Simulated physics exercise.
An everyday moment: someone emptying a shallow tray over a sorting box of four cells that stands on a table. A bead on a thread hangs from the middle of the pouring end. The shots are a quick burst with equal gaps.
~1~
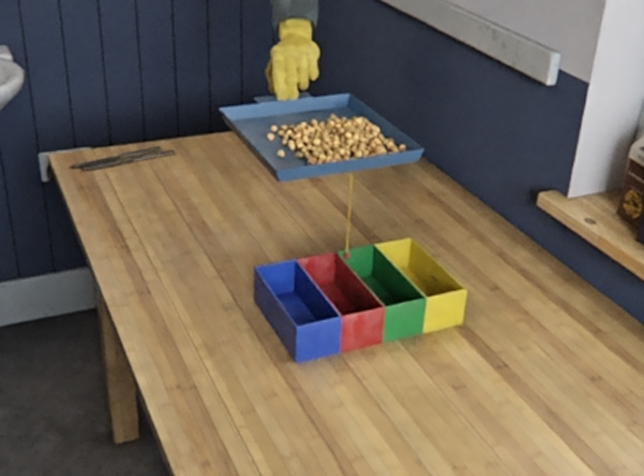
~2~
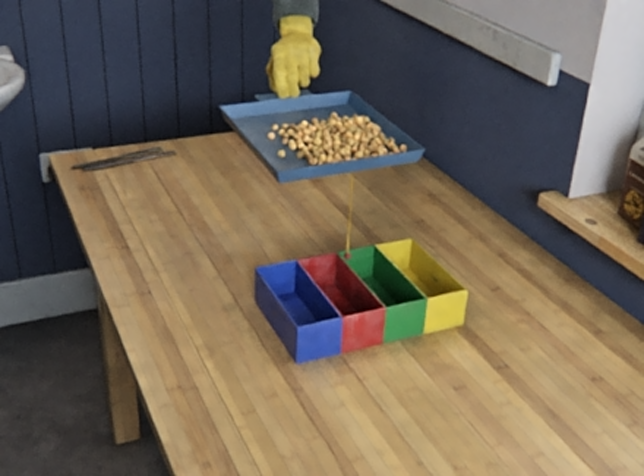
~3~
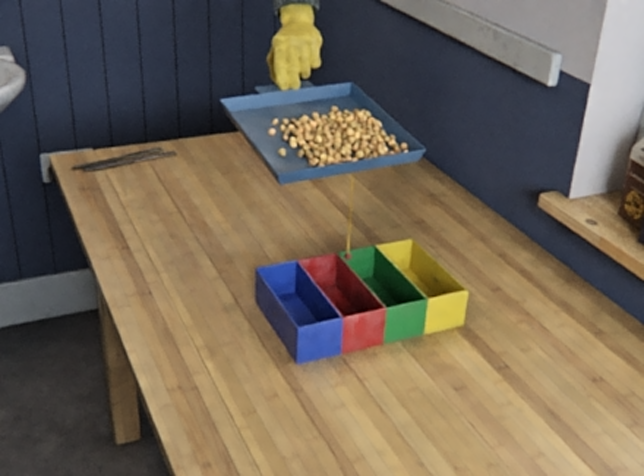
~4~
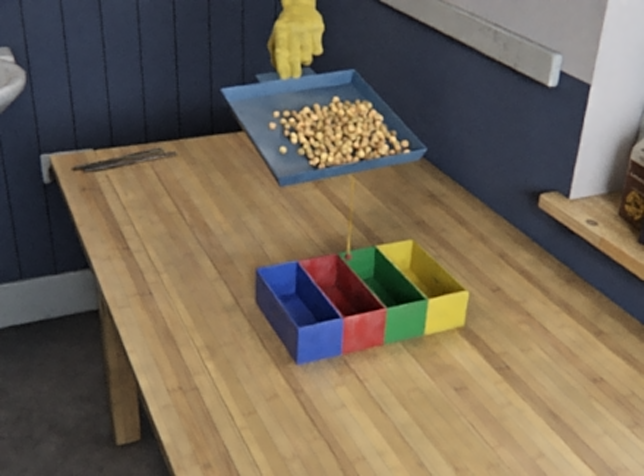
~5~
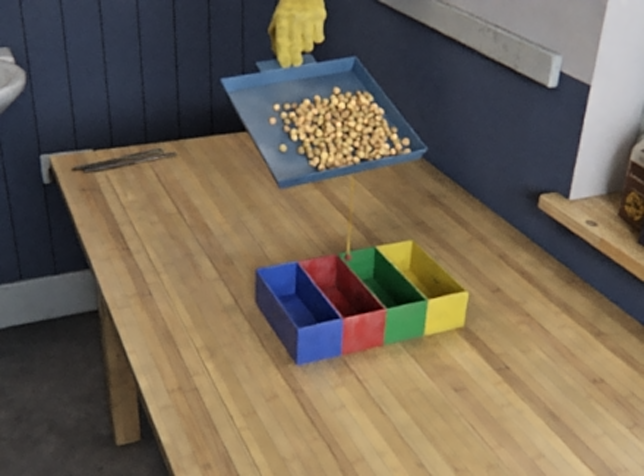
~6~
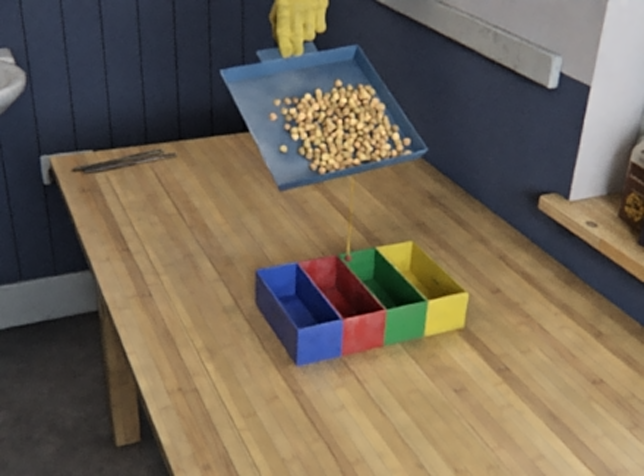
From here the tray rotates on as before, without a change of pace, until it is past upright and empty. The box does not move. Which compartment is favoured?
It favours the blue compartment.
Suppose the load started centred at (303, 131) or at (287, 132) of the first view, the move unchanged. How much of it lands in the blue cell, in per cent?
In turn 50 and 50 in a hundred.
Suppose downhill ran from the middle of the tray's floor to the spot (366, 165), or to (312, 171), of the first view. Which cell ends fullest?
In turn: The yellow one; the blue one.
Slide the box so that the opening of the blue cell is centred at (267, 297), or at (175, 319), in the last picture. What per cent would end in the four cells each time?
In turn 100 and 70 in a hundred.
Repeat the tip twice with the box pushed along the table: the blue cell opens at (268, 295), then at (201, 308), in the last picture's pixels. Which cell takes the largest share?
One: The cell in red. Two: The cell in green.
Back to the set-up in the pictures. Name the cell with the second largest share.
It is the red one.
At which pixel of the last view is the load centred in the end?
Close to (318, 328).
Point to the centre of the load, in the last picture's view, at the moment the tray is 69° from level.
At about (335, 158).
Just after the last frame, tray tipped steeply; almost all on the tray; just a few in the red cell; about a tenth falling or outside the box.
A moment on, tray tipped past a quarter turn; just a few on the tray; roughly a third in the blue cell; roughly a quarter in the red cell; about a tenth in the green cell; just a few in the yellow cell; roughly a quarter falling or outside the box.
Further on, tray tipped past a quarter turn; roughly half in the blue cell; roughly a quarter in the red cell; about a tenth in the green cell; just a few in the yellow cell; about a tenth falling or outside the box.
When it is over, tray tipped past a quarter turn; roughly half in the blue cell; roughly a quarter in the red cell; about a tenth in the green cell; just a few in the yellow cell; about a tenth outside the box.
